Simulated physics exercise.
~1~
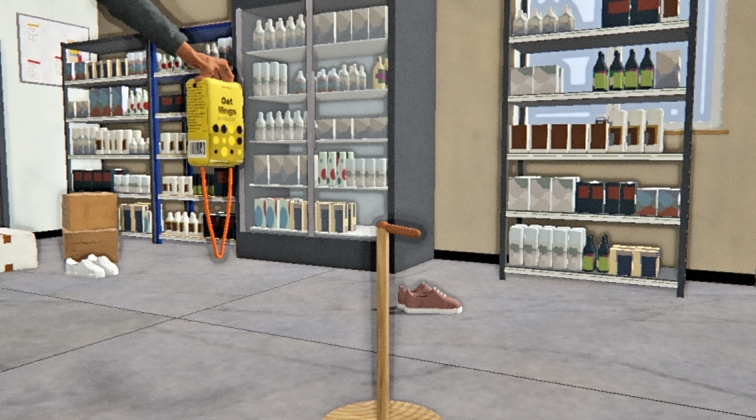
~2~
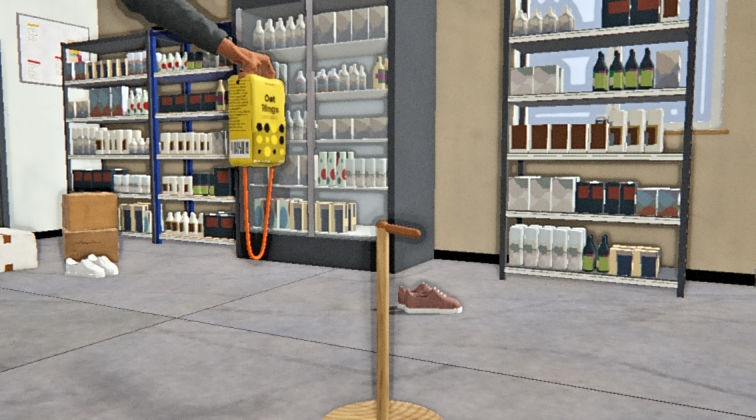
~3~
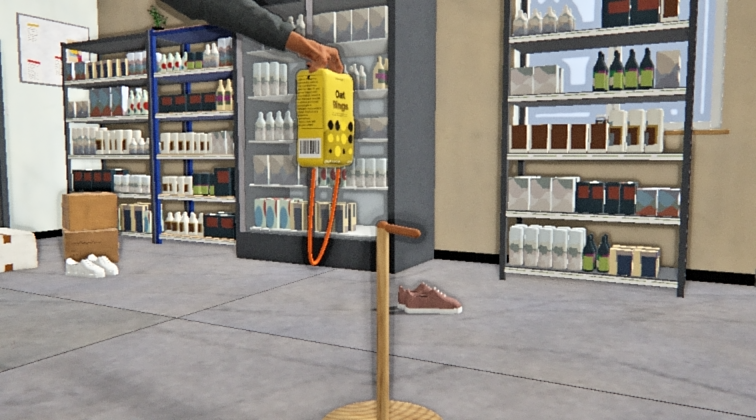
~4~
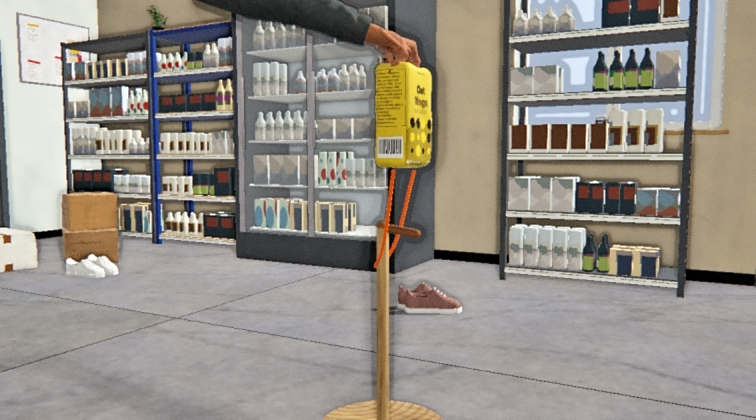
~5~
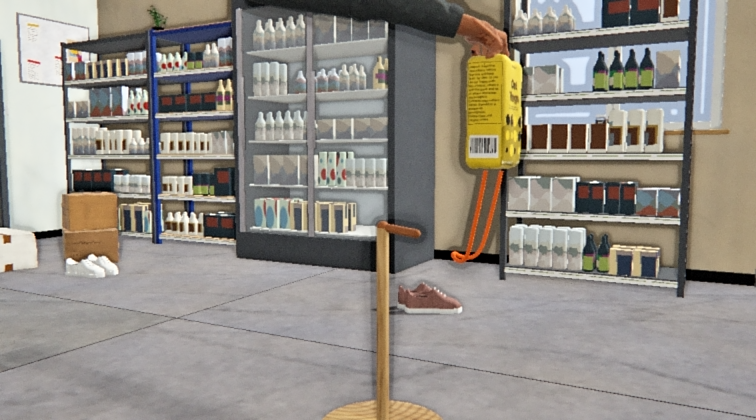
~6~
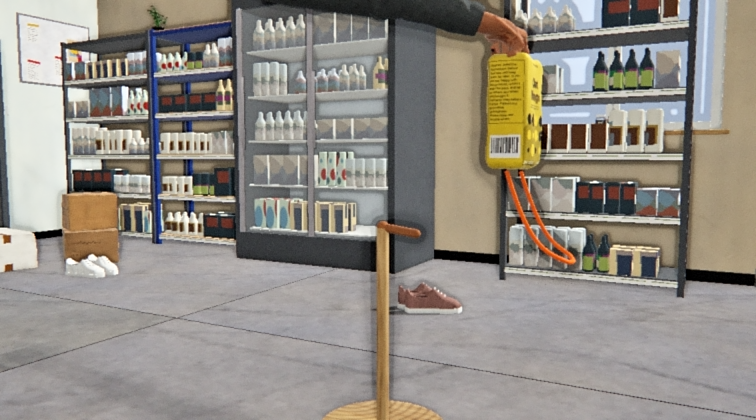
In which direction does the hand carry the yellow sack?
The yellow sack moves to the right, going past the hooked post toward the shelves on that side.
